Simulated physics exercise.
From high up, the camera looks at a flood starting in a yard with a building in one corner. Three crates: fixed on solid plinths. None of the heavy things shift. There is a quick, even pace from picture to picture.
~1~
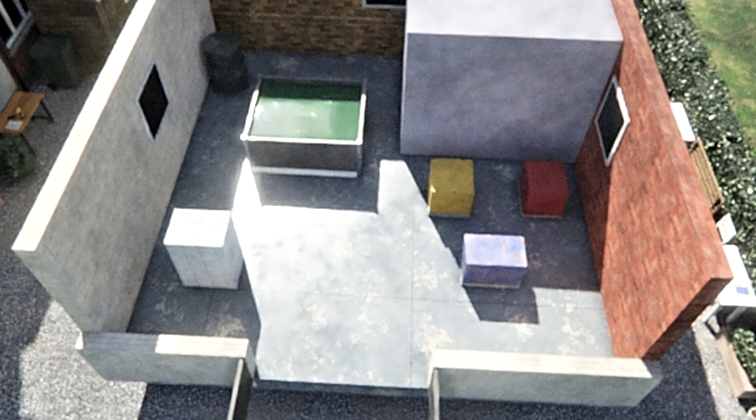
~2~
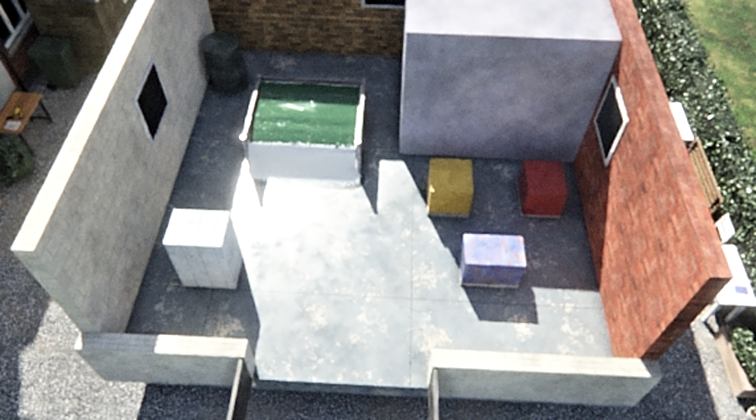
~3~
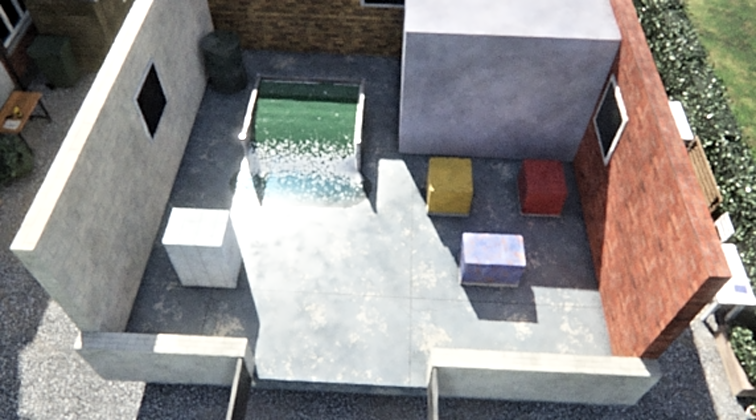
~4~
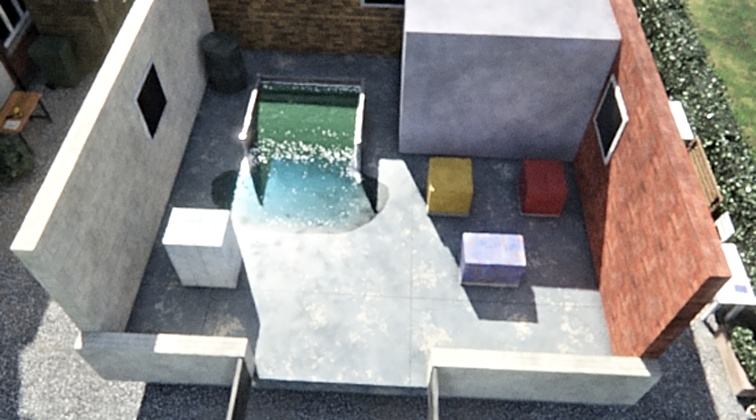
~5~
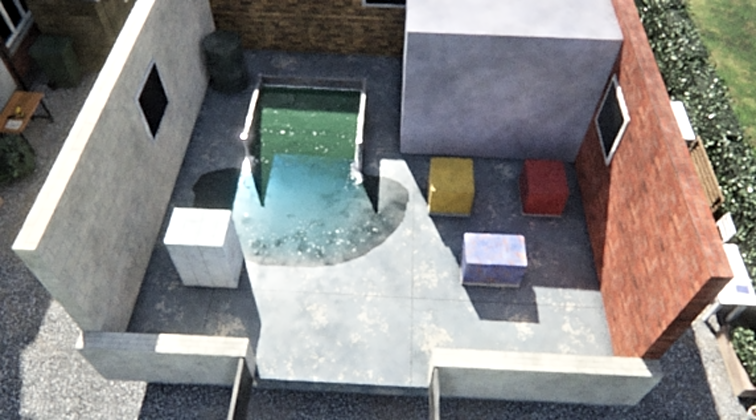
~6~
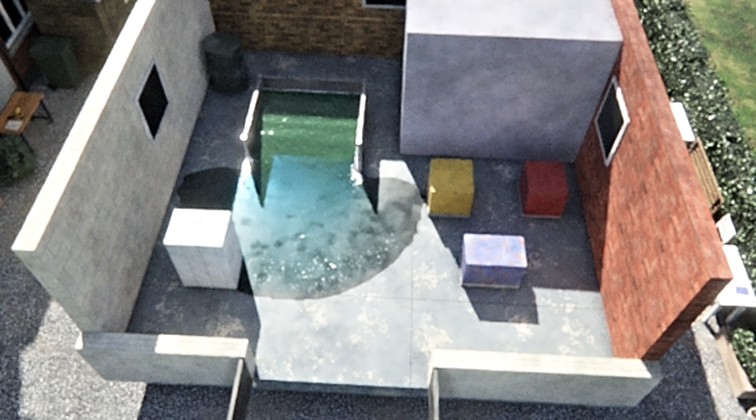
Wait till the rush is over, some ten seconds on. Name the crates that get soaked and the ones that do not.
The yellow crate does not get soaked; the red crate gets soaked; the blue crate gets soaked.
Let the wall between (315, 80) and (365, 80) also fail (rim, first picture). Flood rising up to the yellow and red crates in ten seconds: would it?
Result: Yellow crate not reached, red crate not reached.
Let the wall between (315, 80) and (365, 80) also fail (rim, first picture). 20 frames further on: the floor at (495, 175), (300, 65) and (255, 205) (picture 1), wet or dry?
Taking them in turn, I get left untouched, then sodden, then left untouched.
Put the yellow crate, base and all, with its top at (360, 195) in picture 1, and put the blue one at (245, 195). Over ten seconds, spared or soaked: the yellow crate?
Answer: Yellow crate gets flooded.
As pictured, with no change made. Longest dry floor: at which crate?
Result - the red one.
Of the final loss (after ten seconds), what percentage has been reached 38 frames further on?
I get 90 percent.
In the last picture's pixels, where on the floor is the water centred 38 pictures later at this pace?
Around pixel (334, 243) of the last picture.
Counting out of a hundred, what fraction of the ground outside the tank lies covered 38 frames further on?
I'd guess some 70 per cent.
A moment on, water covers 40 % of the floor; the yellow crate water round its plinth, the red crate not reached, the blue crate water round its plinth.
Next, water covers 50 % of the floor; the yellow crate water round its plinth, the red crate not reached, the blue crate water round its plinth.
Then, water covers 60 % of the floor; the yellow crate water round its plinth, the red crate not reached, the blue crate water round its plinth.
Later, water covers 70 % of the floor; the yellow crate water round its plinth, the red crate water round its plinth, the blue crate water round its plinth.
In the end, water covers 85 % of the floor; the yellow crate stayed above the water, the red crate was topped, the blue crate was topped.
